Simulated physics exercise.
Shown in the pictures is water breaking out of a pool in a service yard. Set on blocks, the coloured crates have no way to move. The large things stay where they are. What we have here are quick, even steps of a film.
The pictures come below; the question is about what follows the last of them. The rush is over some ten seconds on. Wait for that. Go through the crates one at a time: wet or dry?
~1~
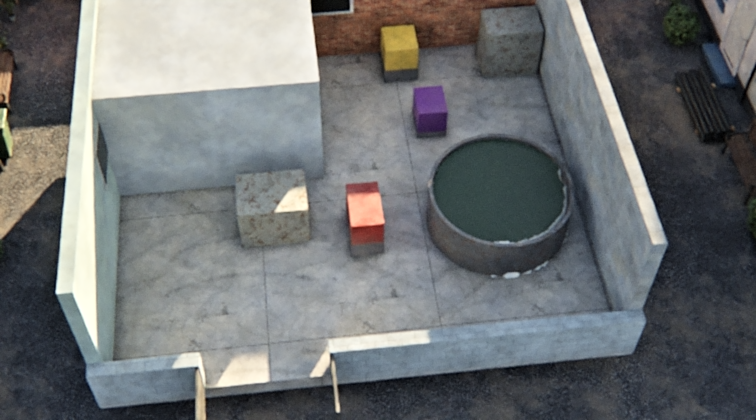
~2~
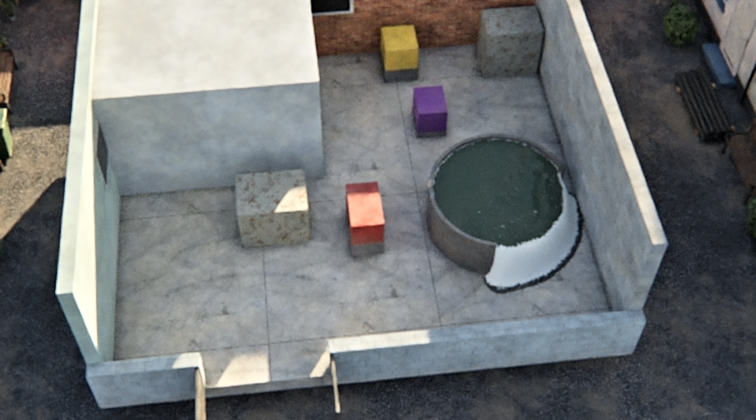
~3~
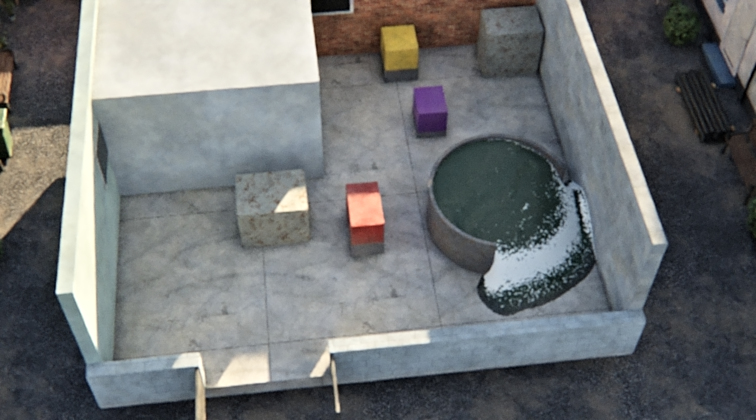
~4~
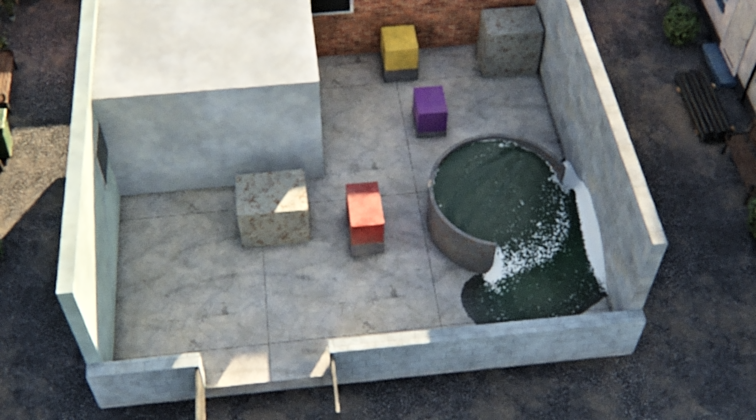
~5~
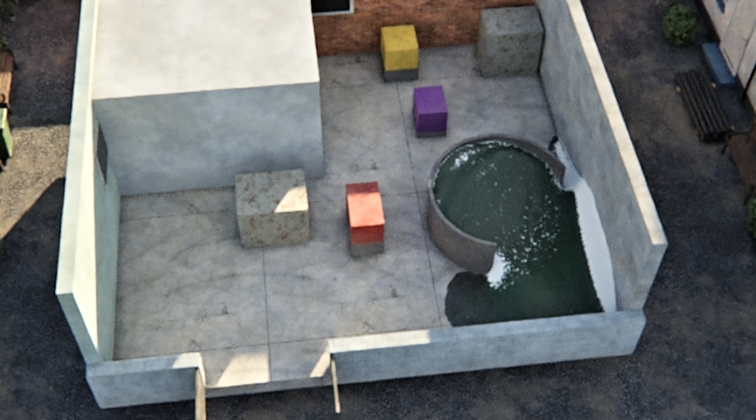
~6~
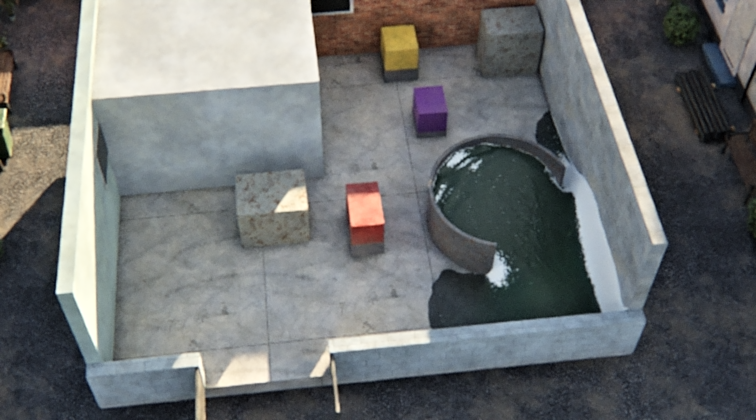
My prediction: The purple crate is going to stay free of water. The yellow crate is going to stay free of water. The red crate is going to stay free of water.
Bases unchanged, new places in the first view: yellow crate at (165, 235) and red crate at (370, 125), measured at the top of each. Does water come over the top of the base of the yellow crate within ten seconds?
One by one: The yellow one ends up wet.
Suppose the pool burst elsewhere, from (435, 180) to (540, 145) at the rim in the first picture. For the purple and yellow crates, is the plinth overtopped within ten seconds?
My reading: Purple gets drenched, yellow gets drenched.
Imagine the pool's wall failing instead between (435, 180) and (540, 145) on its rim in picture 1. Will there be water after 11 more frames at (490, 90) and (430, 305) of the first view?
In that order: Flooded, not flooded.
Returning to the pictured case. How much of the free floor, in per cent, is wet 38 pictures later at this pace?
That works out at 90 %.
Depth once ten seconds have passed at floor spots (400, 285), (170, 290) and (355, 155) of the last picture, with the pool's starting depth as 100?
About 8, 16 and 8 per cent.
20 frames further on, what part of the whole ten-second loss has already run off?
Somewhere around 10 per cent, I'd say.
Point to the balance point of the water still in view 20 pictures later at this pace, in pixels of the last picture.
Roughly at (450, 249).
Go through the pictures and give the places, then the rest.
The pool at (501, 191) is whole and still, in the first picture.
Water pours out at (555, 244) and has run to a hidden place, in the second picture.
Water pours out at (555, 245) and has run to a hidden place, in the third picture.
Water pours out at (554, 246) and has run to (565, 162), in the fourth picture.
The front is at (558, 139), out from the gap at (554, 247), in the fifth picture.
Water pours out at (554, 247) and has run to (551, 115), in the sixth picture.
A moment on, water covers 25 % of the floor; the purple crate not reached, the yellow crate not reached, the red crate not reached.
Next, water covers 40 % of the floor; the purple crate water round its plinth, the yellow crate water round its plinth, the red crate water round its plinth.
Then, water covers 70 % of the floor; the purple crate water round its plinth, the yellow crate water round its plinth, the red crate water round its plinth.
Later, water covers 90 % of the floor; the purple crate water round its plinth, the yellow crate water round its plinth, the red crate water round its plinth.
In the end, water covers 100 % of the floor; the purple crate stayed above the water, the yellow crate stayed above the water, the red crate stayed above the water.
